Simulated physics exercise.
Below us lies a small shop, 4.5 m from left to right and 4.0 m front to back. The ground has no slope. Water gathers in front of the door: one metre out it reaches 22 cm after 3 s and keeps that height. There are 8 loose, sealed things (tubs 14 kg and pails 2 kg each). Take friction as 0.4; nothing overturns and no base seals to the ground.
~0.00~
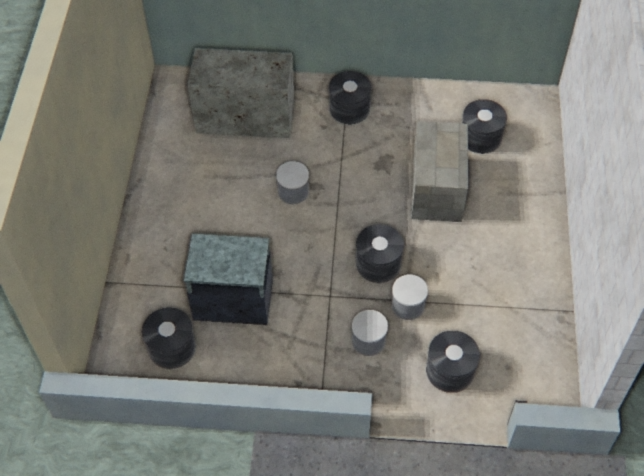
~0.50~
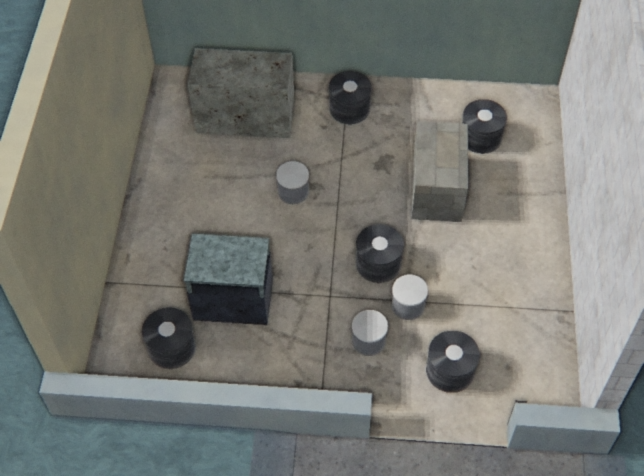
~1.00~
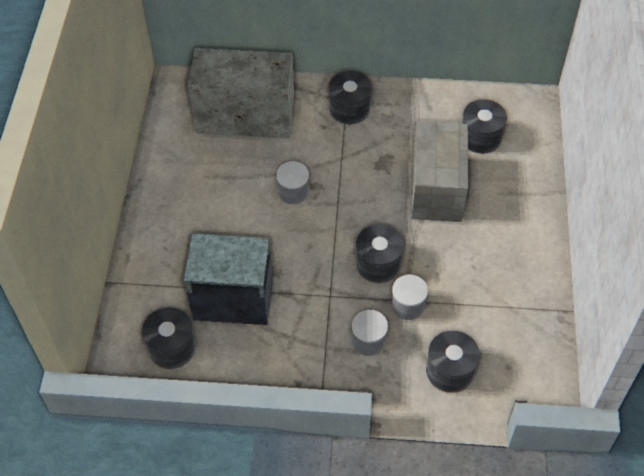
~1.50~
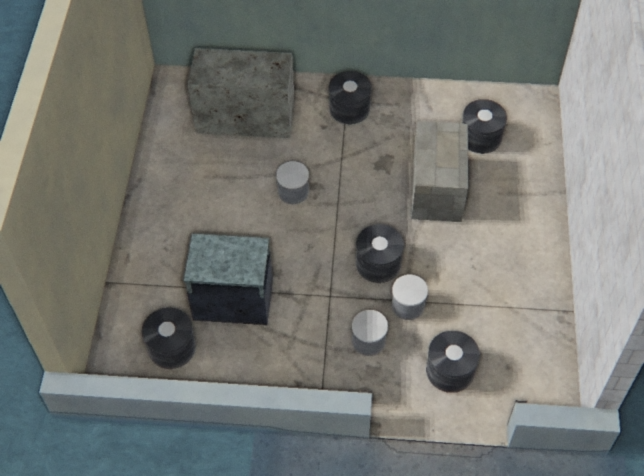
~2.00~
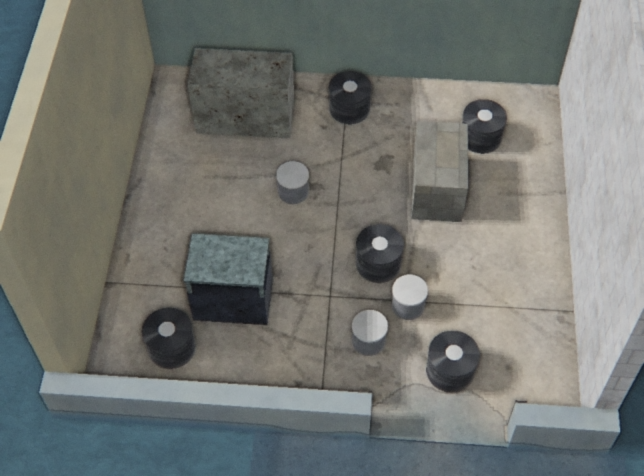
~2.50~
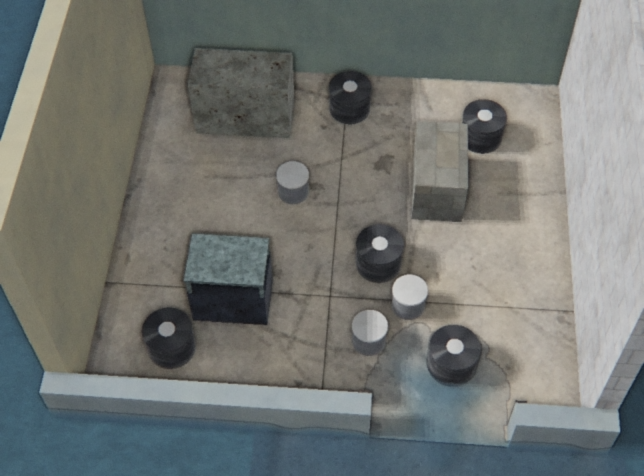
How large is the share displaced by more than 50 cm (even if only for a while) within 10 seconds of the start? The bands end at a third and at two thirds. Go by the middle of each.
That comes to at least two thirds.
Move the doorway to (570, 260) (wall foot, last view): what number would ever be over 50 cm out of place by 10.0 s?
Then 4.
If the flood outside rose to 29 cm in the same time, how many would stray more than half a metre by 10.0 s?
In that case 6 of them.
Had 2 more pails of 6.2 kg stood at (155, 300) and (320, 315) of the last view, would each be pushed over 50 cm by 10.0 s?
In turn: Less, under.
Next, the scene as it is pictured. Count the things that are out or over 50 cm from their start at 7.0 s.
I count 5.
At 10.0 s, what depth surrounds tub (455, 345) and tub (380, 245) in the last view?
Roughly 15 and 12 cm.
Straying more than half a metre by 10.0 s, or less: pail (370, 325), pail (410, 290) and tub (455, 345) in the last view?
In that order: More, more, past it.
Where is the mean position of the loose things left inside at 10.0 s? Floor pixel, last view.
At about (299, 155).
After 3.5 s 3 of 8 are over 50 cm from their spots; 0 afloat.
After 4.5 s 3 of 8 are over 50 cm from their spots; 1 afloat.
After 7.0 s 5 of 8 are over 50 cm from their spots; 4 afloat.
After 10.0 s 7 of 8 are over 50 cm from their spots, and 7 have been at some point; 7 afloat.
